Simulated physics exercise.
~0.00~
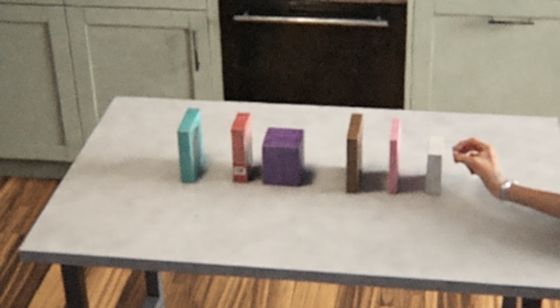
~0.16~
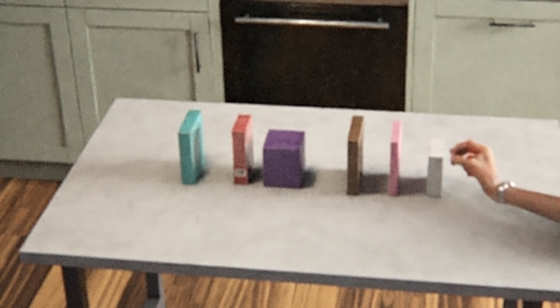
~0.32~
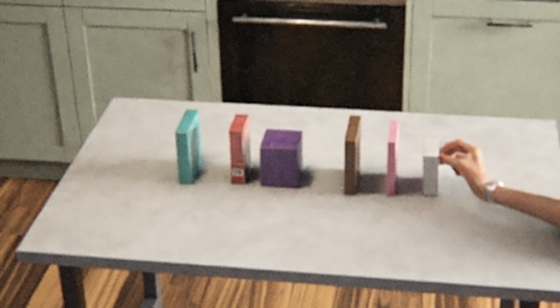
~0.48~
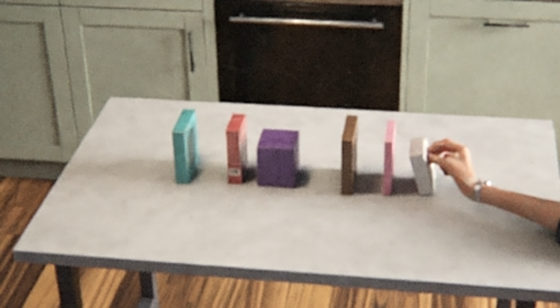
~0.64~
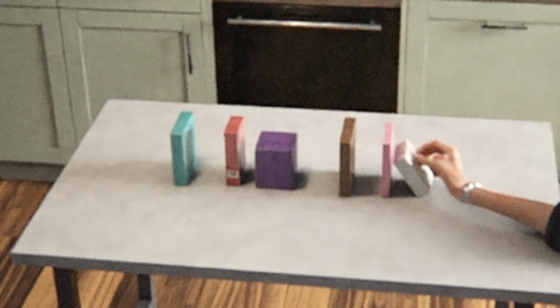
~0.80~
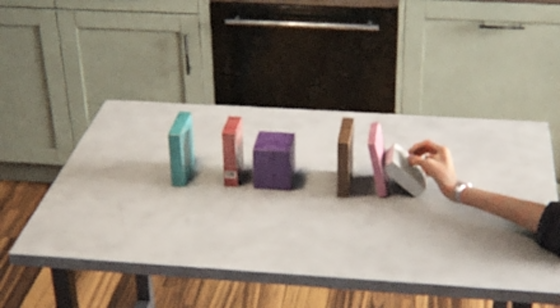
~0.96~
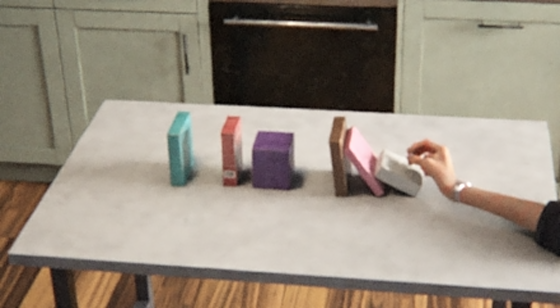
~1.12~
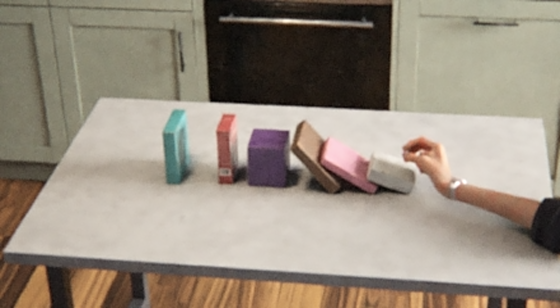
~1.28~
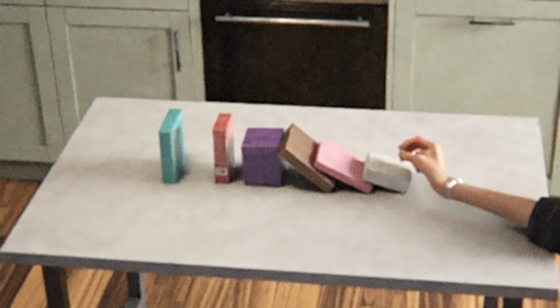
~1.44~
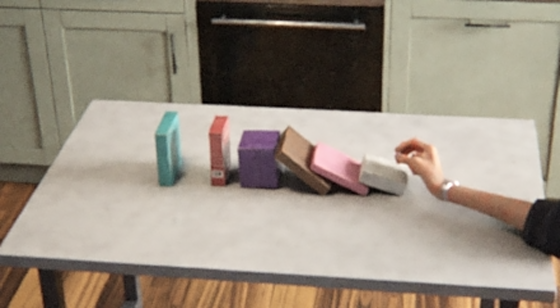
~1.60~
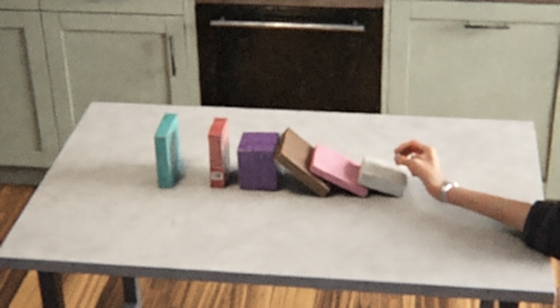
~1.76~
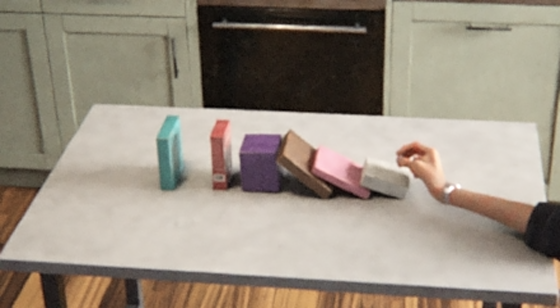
A hand tips the white block left, toppling the pink and brown blocks against the purple.
